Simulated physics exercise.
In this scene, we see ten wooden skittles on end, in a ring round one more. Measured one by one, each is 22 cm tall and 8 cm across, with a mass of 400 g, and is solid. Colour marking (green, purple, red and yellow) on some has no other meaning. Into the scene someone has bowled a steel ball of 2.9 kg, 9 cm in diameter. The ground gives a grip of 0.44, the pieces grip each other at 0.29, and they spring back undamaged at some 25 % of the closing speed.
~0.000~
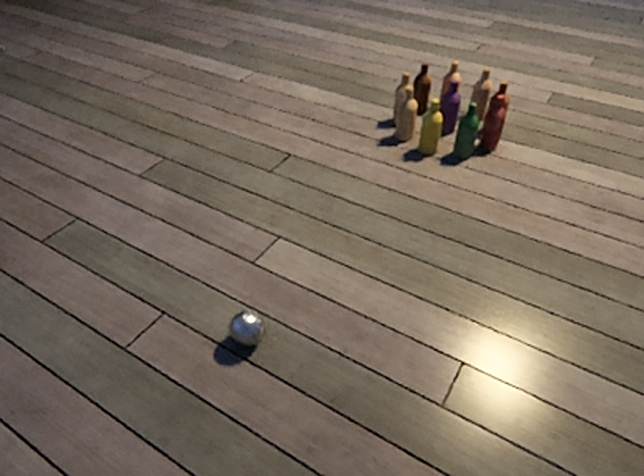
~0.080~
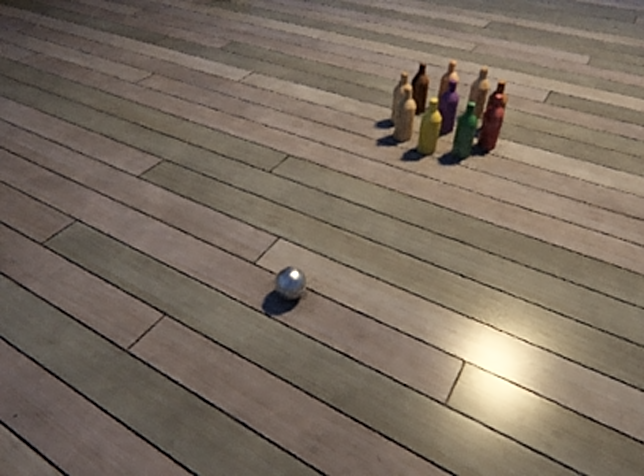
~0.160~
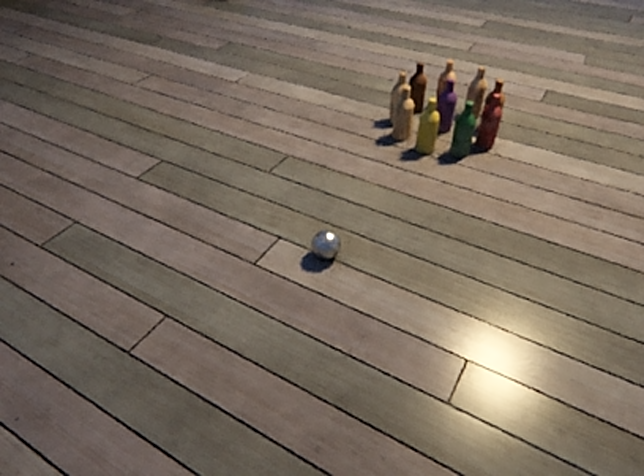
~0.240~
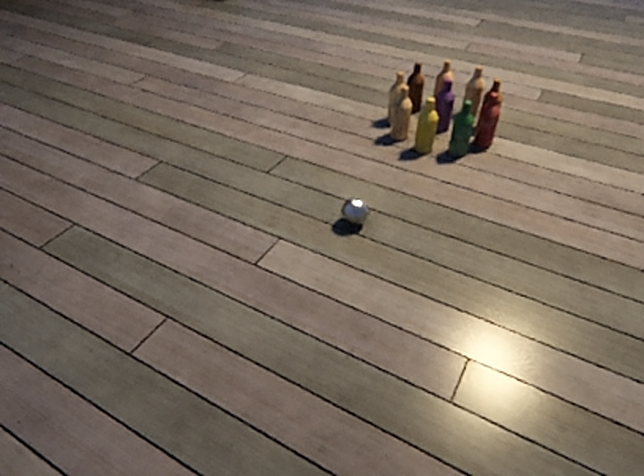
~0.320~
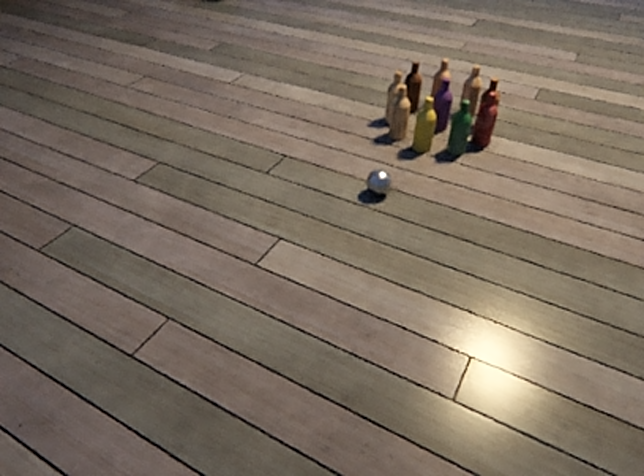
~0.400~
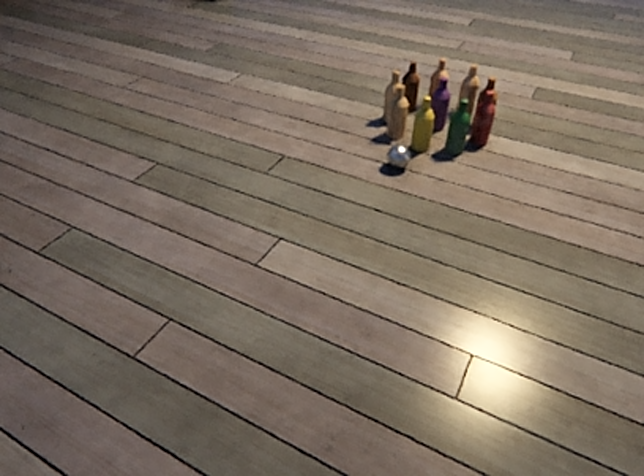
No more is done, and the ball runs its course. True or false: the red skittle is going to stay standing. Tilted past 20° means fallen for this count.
True.
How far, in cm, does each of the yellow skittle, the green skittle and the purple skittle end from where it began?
Shift in cm - yellow: 40; green: 0; purple: 40.
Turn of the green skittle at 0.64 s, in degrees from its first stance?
About 0°.
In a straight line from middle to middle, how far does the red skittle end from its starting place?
Around 0 cm, start to finish.
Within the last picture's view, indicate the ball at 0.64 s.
Estimated pixel: About (435, 104).
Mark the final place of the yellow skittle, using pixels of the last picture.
In the final picture its centre lies roughly at (466, 109).
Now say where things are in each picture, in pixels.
In the first picture (each place is the centre of the face we see best; the camera moves round a little), ball (247, 328) 1.10 m before the front row; red skittle (500, 126); yellow skittle (434, 131); purple skittle (451, 111); all in place.
The second picture shows ball (291, 283) 91 cm before the front row; red skittle (498, 125).
The third picture shows ball (326, 245) 73 cm before the front row; red skittle (496, 125).
The fourth picture shows ball (355, 211) 54 cm before the front row; red skittle (494, 124).
The fifth picture shows ball (379, 182) 36 cm before the front row; red skittle (492, 123).
The sixth picture shows ball (399, 157) 17 cm before the front row; red skittle (490, 122); green skittle (461, 131); yellow skittle (426, 128); all in place.
By 0.64 s, ball still moving; 1 of the 10 skittles over; red skittle unmoved; yellow skittle tilted 55°.
By 0.96 s, ball still moving; 4 of the 10 skittles over; red skittle unmoved; yellow skittle lying flat.
When it is over (1.6 s), ball rolling away; 4 of the 10 skittles over; red skittle unmoved; yellow skittle lying flat; purple skittle lying flat. In pixels of the last frame, middles, red skittle near (484, 118), yellow skittle near (466, 109).
